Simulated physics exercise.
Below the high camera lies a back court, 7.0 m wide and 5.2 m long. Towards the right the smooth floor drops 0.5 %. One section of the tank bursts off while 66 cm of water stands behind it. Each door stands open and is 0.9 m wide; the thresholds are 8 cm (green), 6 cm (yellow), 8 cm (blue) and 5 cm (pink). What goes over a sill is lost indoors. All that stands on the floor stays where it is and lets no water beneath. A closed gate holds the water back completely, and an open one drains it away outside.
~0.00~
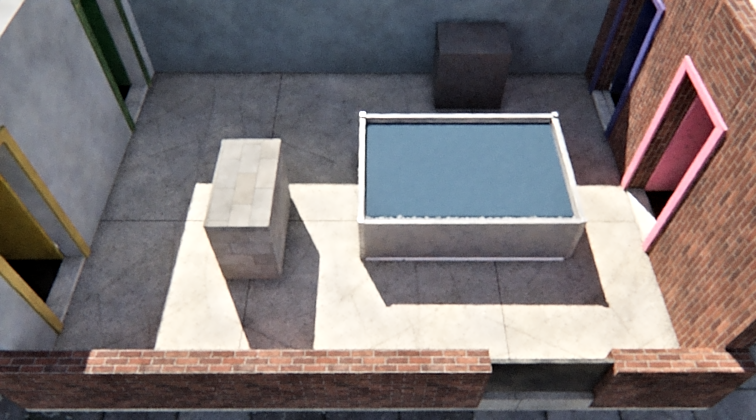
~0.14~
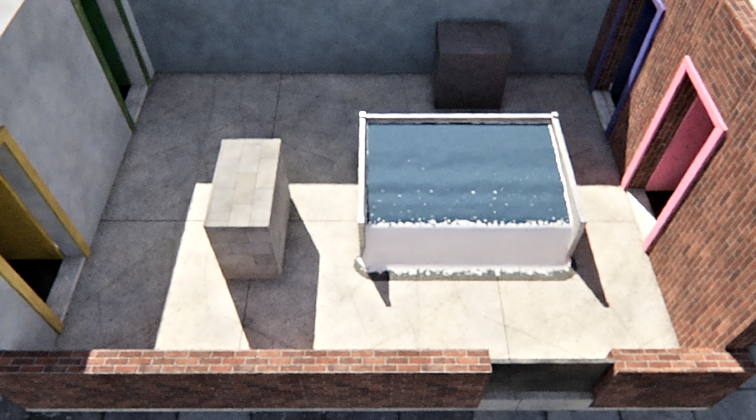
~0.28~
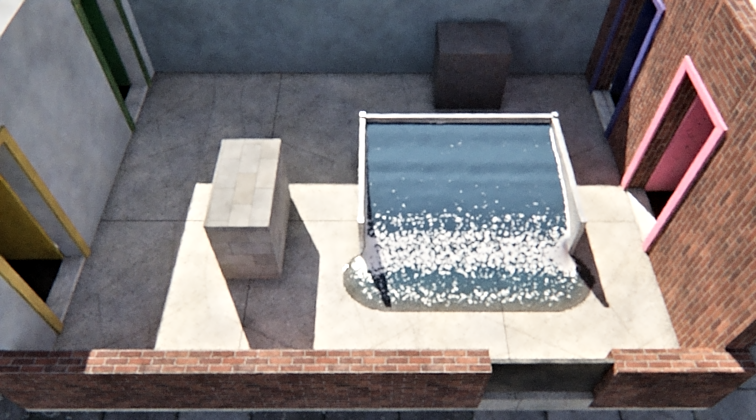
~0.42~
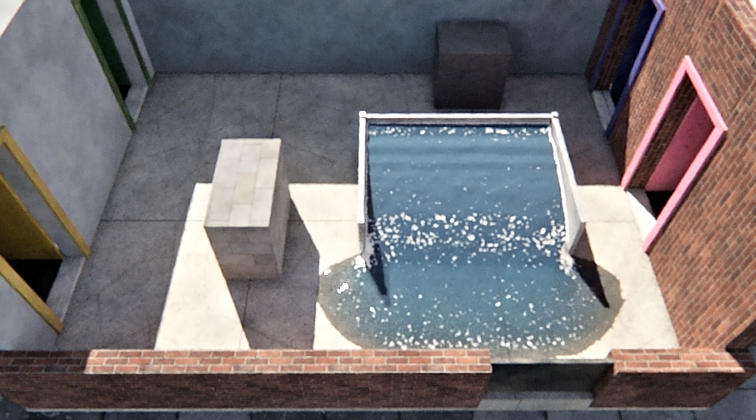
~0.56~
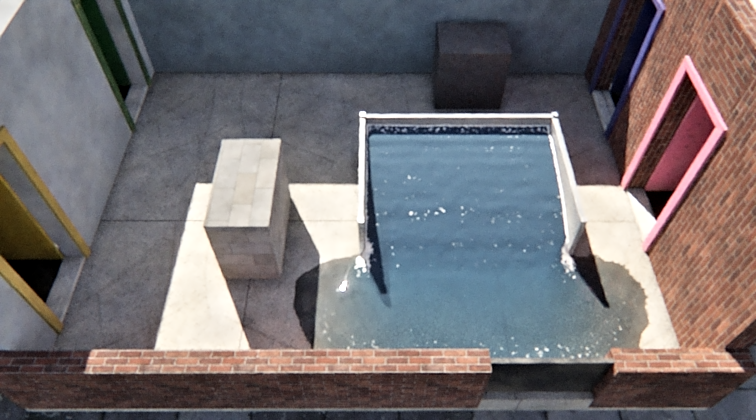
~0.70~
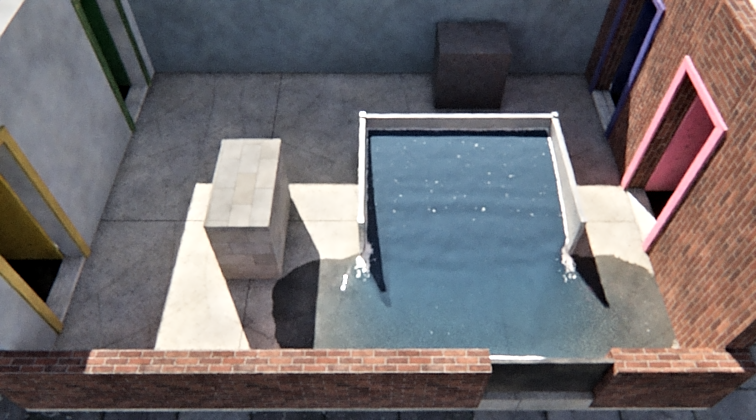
A large white-walled tank of still, dark blue water stands right of centre in a paved, sunlit back court, seen from a high, unmoving camera. A pale stone block stands to its left, a dark block behind, with yellow and green doorways at left, blue and pink at right, and low brick in front. The tank's near side gives way, and foaming water pours out, spreading across the floor towards the front wall and sideways.
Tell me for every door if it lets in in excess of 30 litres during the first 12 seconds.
In the first 12 seconds the green door does not let in over 30 litres; the yellow door lets in over 30 litres; the blue door lets in over 30 litres; the pink door lets in over 30 litres.
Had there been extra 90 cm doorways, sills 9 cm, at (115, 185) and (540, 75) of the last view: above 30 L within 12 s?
The first door falls short and the second gets there.
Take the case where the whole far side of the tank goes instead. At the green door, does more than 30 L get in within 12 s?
Green: Exceeds.
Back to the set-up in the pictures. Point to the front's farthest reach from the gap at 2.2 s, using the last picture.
Location: Approx. (44, 377) in the last view.
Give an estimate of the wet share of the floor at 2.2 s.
Close to 40 in a hundred.
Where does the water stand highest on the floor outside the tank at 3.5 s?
You'll find it around (555, 77).
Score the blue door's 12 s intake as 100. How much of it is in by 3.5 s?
I'd say close to 0 percent.
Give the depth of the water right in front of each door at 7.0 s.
Centimetres: Green 4 / yellow 8 / blue 13 / pink 6.
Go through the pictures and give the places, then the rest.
Still water, 66 cm deep, in the tank at (464, 169), in the first frame.
The front is at (358, 260), 1.3 m from the gap at (466, 245); 0.6 m2 of floor is under water; 66 cm left at the back of the tank, in the second frame.
The front is at (586, 281), 1.5 m from the gap at (466, 247); 1.8 m2 of floor is under water; 66 cm left at the back of the tank, in the third frame.
The front is at (327, 299), 1.8 m from the gap at (466, 248); 3.8 m2 of floor is under water; 60 cm left at the back of the tank, in the fourth frame.
The front is at a hidden place, 2.1 m from the gap at (466, 248); 5.4 m2 of floor is under water; 55 cm left at the back of the tank, in the fifth frame.
Water pours out at (466, 248) and has run 2.5 m, to a hidden place; typically 11 cm deep outside, 56 cm at the tank's back, in the sixth frame.
After 1.4 s water covers 25 % of the floor and is deepest (50 cm) near (677, 377); green door not reached, yellow door not reached, blue door not reached, pink door not reached.
After 2.2 s water covers 40 % of the floor and is deepest (48 cm) near (677, 377); green door not reached, yellow door not reached, blue door not reached, pink door 8 cm at the sill, 0 L in.
After 3.5 s water covers 60 % of the floor and is deepest (32 cm) near (555, 77); green door not reached, yellow door 22 cm at the sill, 93 L in, blue door 5 cm at the sill, 0 L in, pink door 12 cm at the sill, 12 L in.
After 7.0 s water covers 95 % of the floor and is deepest (14 cm) near (607, 168); green door 4 cm at the sill, 0 L in, yellow door 8 cm at the sill, 208 L in, blue door 13 cm at the sill, 56 L in, pink door 6 cm at the sill, 44 L in.
After 12.0 s water covers 100 % of the floor and is deepest (10 cm) near (272, 186); green door 8 cm at the sill, 1 L in, yellow door 6 cm at the sill, 215 L in, blue door 8 cm at the sill, 69 L in, pink door 9 cm at the sill, 80 L in.
